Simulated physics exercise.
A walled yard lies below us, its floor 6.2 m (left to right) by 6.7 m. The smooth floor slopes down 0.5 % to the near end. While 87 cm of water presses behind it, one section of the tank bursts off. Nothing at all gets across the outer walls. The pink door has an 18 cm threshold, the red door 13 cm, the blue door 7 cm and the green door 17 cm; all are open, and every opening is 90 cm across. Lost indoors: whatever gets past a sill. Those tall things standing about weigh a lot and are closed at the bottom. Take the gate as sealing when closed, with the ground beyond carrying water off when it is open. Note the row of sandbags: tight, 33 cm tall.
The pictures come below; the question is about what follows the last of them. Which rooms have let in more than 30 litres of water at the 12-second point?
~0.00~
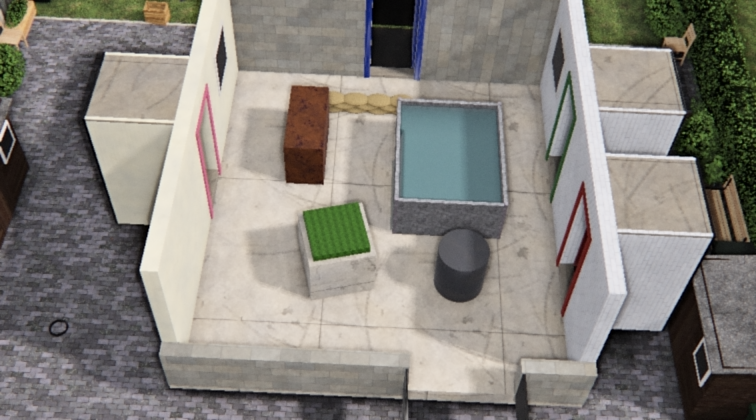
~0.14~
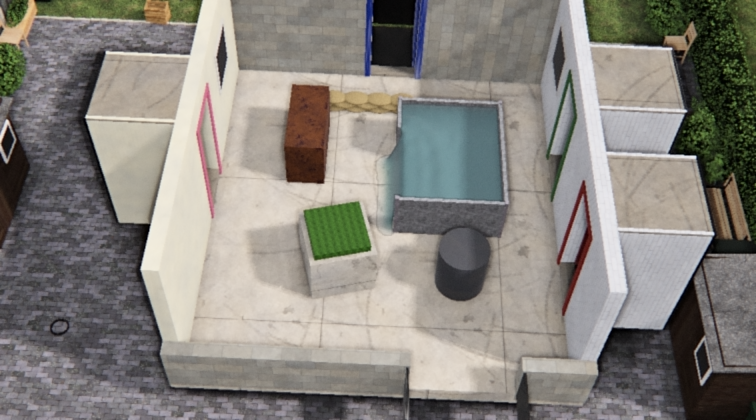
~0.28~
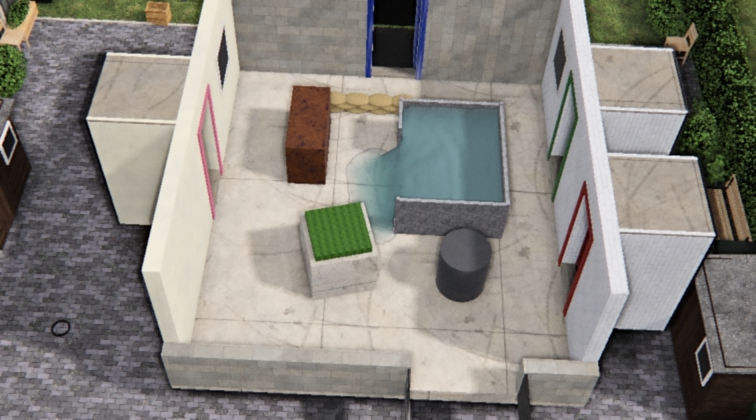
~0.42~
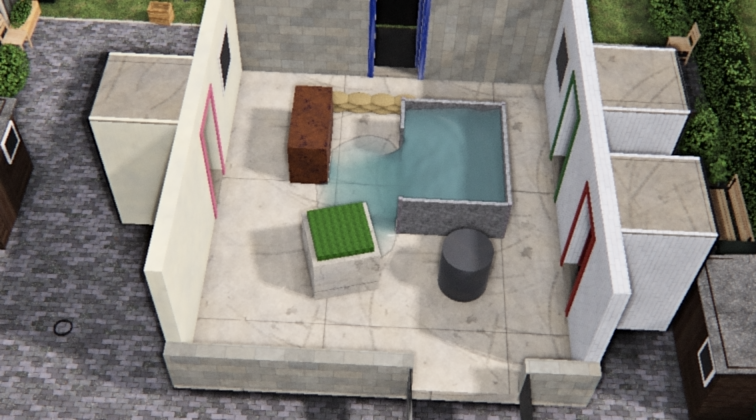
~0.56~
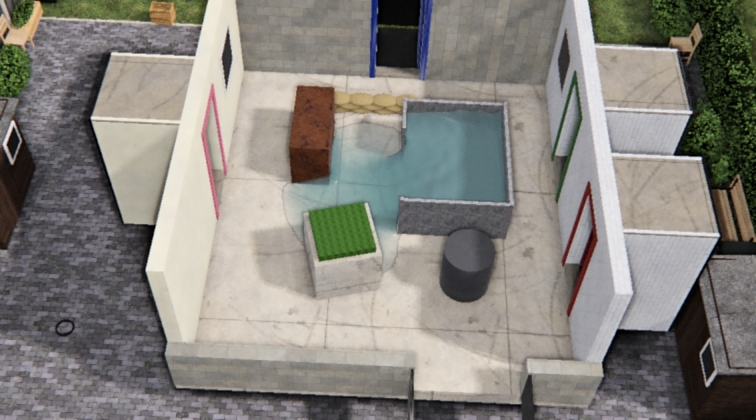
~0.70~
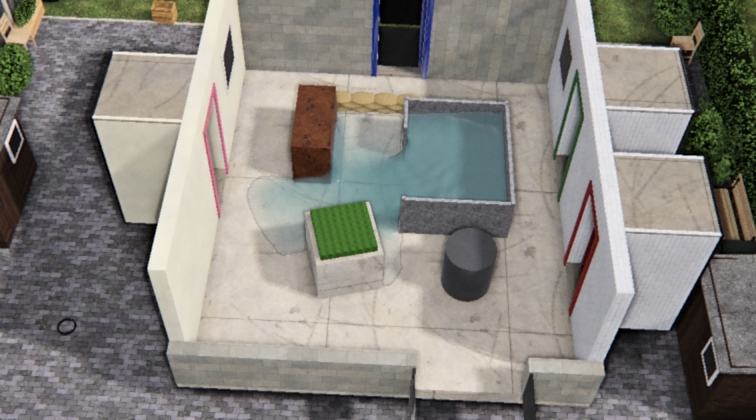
The room behind the pink door is above 30 litres; the room behind the red door is at or below 30 litres; the room behind the blue door is at or below 30 litres; the room behind the green door is at or below 30 litres.
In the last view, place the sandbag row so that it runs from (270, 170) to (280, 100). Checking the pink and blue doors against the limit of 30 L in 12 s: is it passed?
Checking the limit, pink is too much, blue is too much.
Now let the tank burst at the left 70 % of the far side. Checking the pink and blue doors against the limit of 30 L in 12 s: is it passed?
Log - pink: Threshold not reached, blue: Threshold topped.
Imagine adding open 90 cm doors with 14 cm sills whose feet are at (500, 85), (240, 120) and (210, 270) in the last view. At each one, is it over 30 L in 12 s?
In turn: Under, below, past it.
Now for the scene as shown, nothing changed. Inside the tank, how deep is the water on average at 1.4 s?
Mean depth: About 46 cm.
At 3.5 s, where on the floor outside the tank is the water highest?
Location: Approx. (195, 354).
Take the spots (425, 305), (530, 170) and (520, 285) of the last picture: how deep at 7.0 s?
First spot near 10 cm, second near 3 cm, third near 4 cm.
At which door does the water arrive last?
The red door.
After 1.4 s water covers 30 % of the floor and is deepest (52 cm) near (344, 178); pink door 29 cm at the sill, 60 L in, red door not reached, blue door not reached, green door not reached.
After 2.2 s water covers 45 % of the floor and is deepest (48 cm) near (193, 364); pink door 36 cm at the sill, 144 L in, red door not reached, blue door 2 cm at the sill, 0 L in, green door not reached.
After 3.5 s water covers 70 % of the floor and is deepest (32 cm) near (195, 354); pink door 25 cm at the sill, 231 L in, red door not reached, blue door 1 cm at the sill, 0 L in, green door 2 cm at the sill, 0 L in.
After 7.0 s water covers 95 % of the floor and is deepest (18 cm) near (577, 383); pink door 12 cm at the sill, 248 L in, red door 10 cm at the sill, 0 L in, blue door 8 cm at the sill, 0 L in, green door 7 cm at the sill, 0 L in.
After 12.0 s water covers 95 % of the floor and is deepest (14 cm) near (577, 383); pink door 7 cm at the sill, 248 L in, red door 10 cm at the sill, 0 L in, blue door 10 cm at the sill, 3 L in, green door 11 cm at the sill, 0 L in.
